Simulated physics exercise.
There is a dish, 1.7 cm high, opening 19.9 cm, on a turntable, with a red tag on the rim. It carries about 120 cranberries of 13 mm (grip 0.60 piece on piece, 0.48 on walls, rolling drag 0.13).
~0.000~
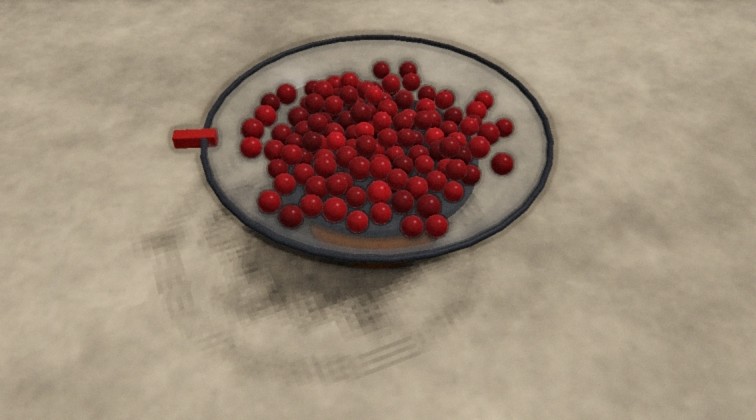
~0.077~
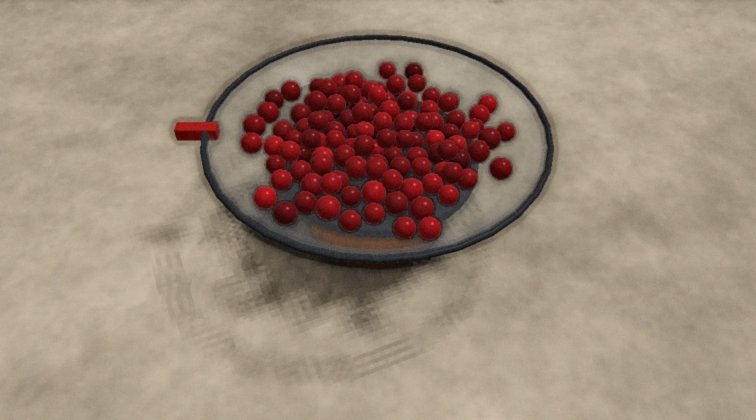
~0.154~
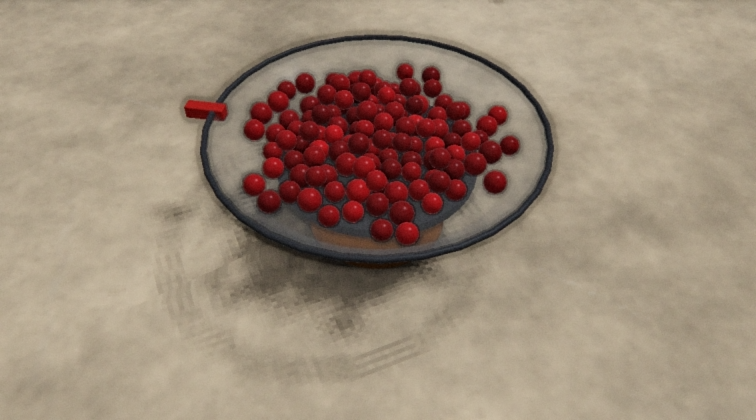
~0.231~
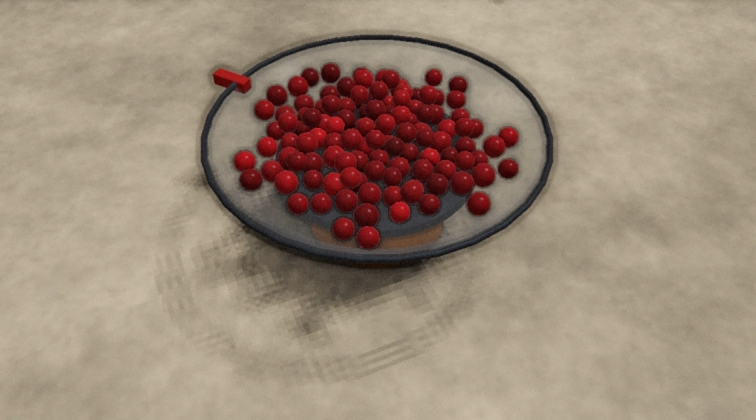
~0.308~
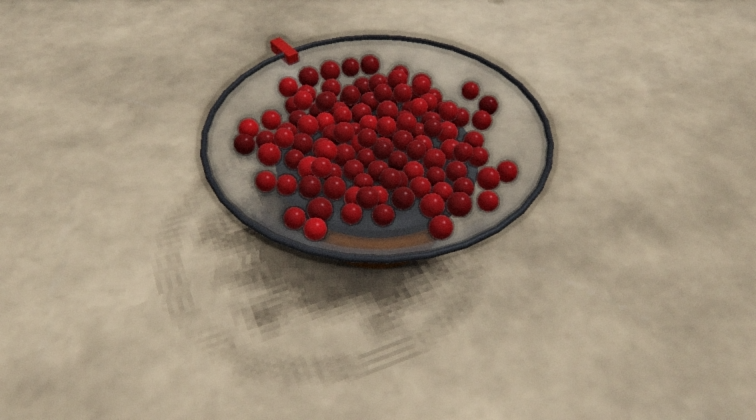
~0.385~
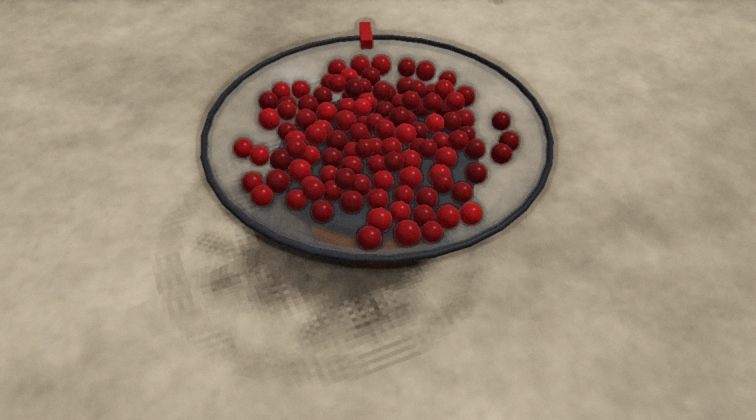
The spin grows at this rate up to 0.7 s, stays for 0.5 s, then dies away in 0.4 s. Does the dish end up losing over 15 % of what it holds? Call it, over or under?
My call: Over.
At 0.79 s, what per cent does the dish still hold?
75 %.
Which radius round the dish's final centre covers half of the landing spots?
I'd put it at around 18 cm.
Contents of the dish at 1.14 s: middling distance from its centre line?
Around 8.0 cm.
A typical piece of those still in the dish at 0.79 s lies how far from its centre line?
The answer is about 8.5 cm.
After 0.79 s, dish 75 %, in the air 25 %; middle of the pieces not yet landed near (369, 131).
After 1.14 s, fallen in front of where it stops 15 %, fallen behind where it stops 20 %, dish 20 %, fallen left of where it stops 20 %, fallen right of where it stops 20 %; middle of the pieces not yet landed near (414, 135).
Then, at 1.45 s, fallen in front of where it stops 15 %, fallen behind where it stops 25 %, dish 15 %, fallen left of where it stops 20 %, fallen right of where it stops 25 %; middle of the pieces not yet landed near (411, 146).
After 1.75 s, fallen in front of where it stops 15 %, fallen behind where it stops 25 %, dish 15 %, fallen left of where it stops 20 %, fallen right of where it stops 25 %; middle of the pieces not yet landed near (372, 164).
By 2.2 s all is still; fallen in front of where it stops 15 %, fallen behind where it stops 25 %, dish 15 %, fallen left of where it stops 20 %, fallen right of where it stops 25 %.
